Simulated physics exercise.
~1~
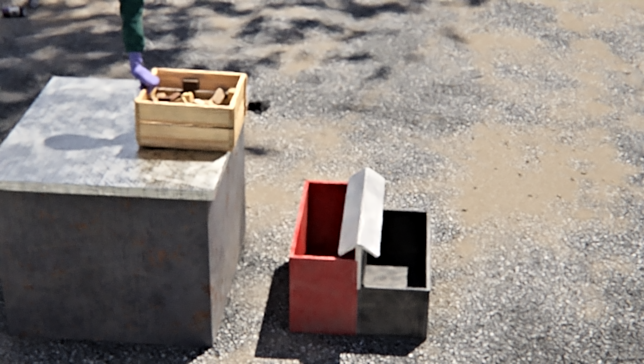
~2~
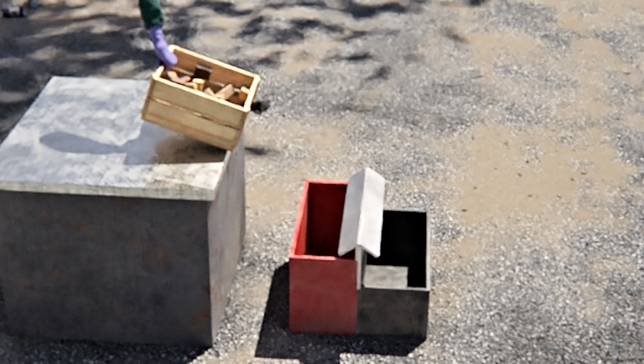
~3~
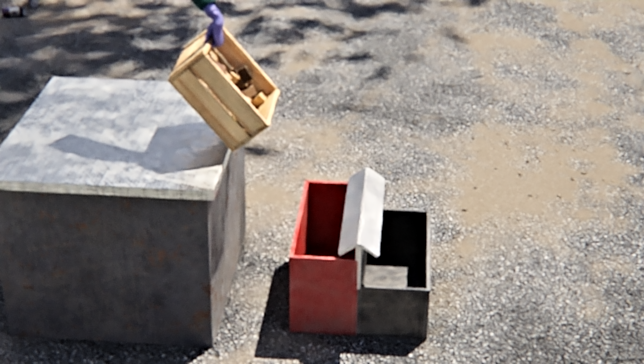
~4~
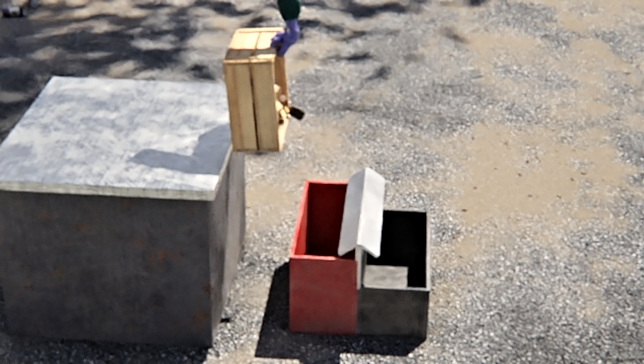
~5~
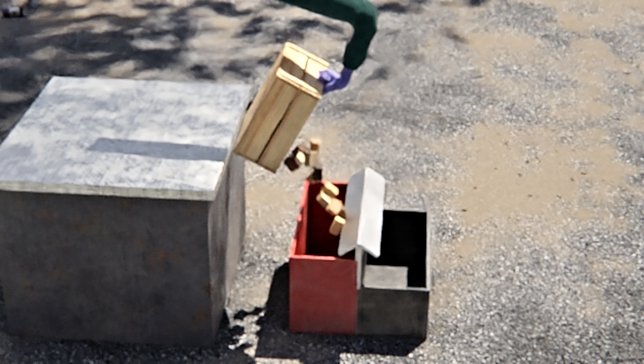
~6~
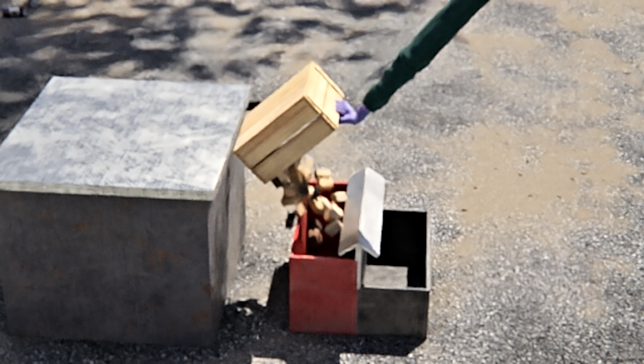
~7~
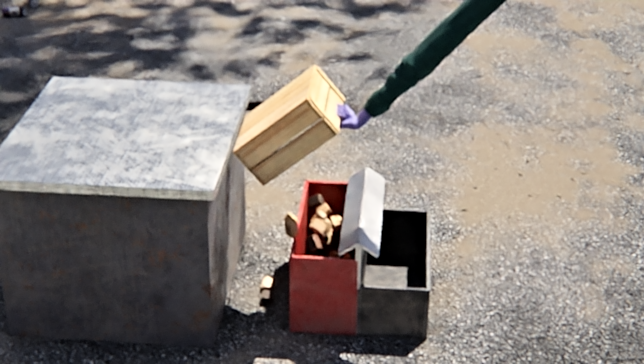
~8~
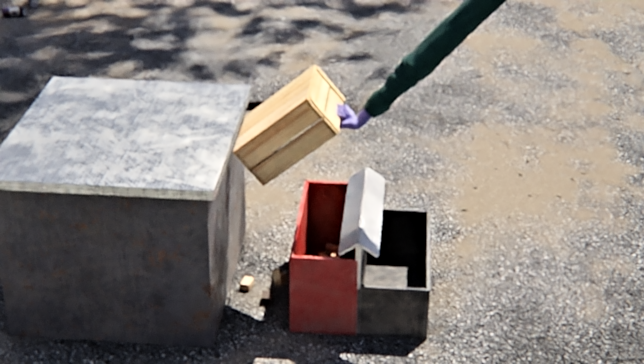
To begin with, a purple-gloved hand in a green sleeve holds a wooden tote full of wooden blocks on a grey bench, above empty red and black bins. The hand lifts and tips the tote to the right until it stands on end past the bench edge. Blocks then start to slide out, and as the tote turns further they tumble in a thick stream toward the red bin. The tote stays upended while the last ones drop. Most disappear into the red bin, a few lie on the ground to its left, and the black bin looks empty.
